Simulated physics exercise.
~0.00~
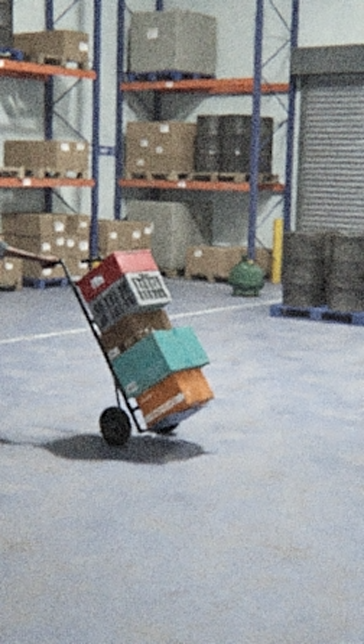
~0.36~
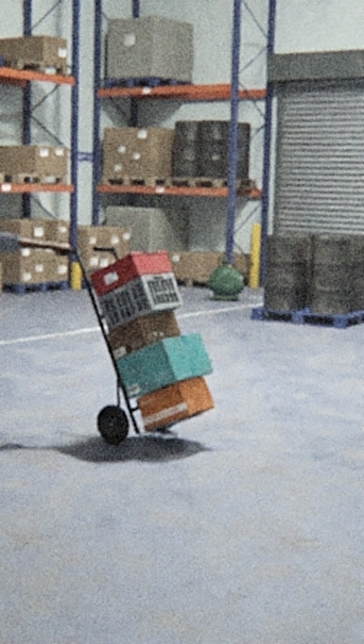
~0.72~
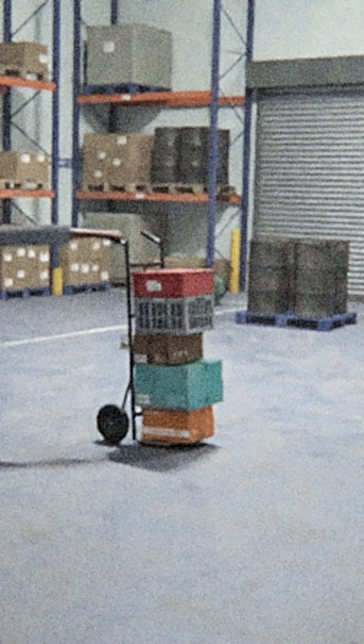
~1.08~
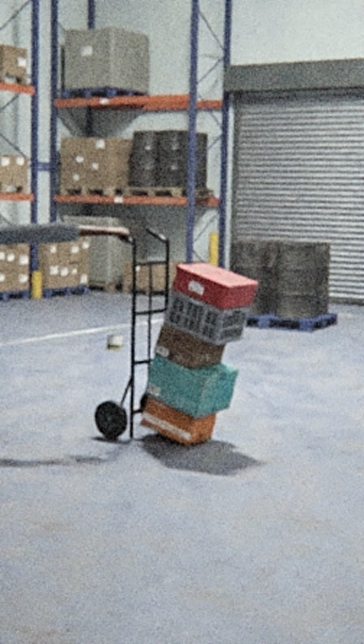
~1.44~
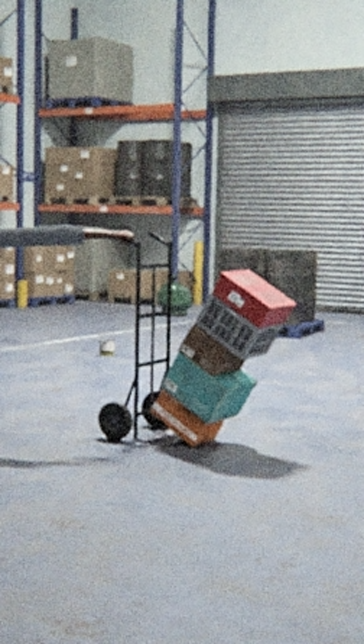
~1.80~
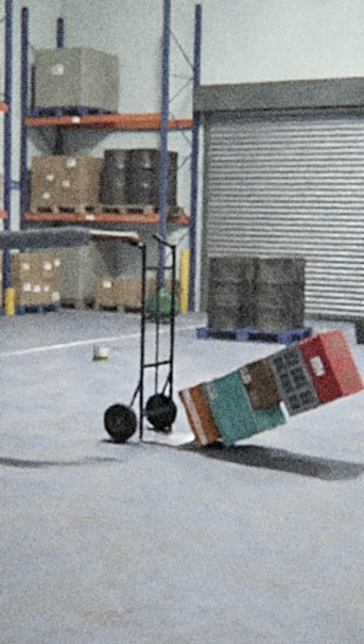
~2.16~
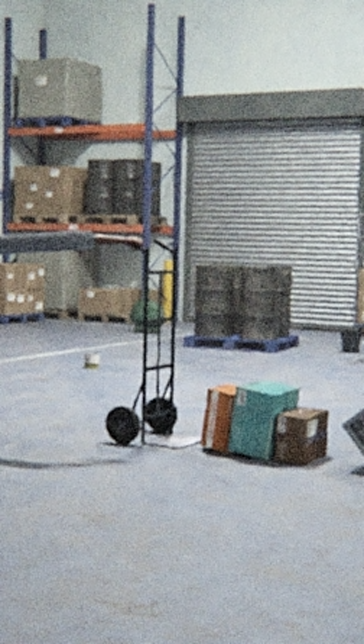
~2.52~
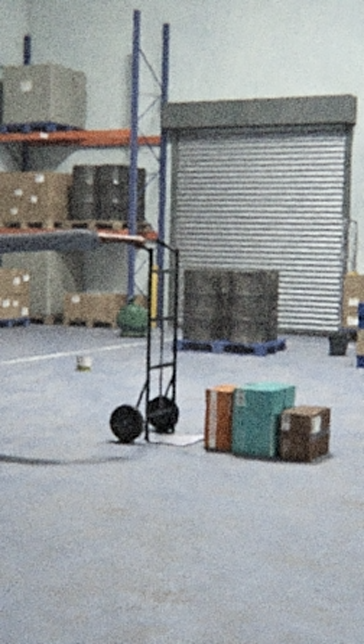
A hand truck carrying a stack of five boxes and crates leans back toward the left on a warehouse floor, a dark arm reaching to its handle. The arm swings the truck upright, and the stack straightens, then keeps tilting away to the right. The red tote on top leads the lean as the whole pile tips over together and drops toward the floor. The load breaks apart on landing, with the red tote and grey crate passing out of view on the right. The truck stands upright and empty-framed, with the orange, turquoise and brown boxes lying in a row beside it.
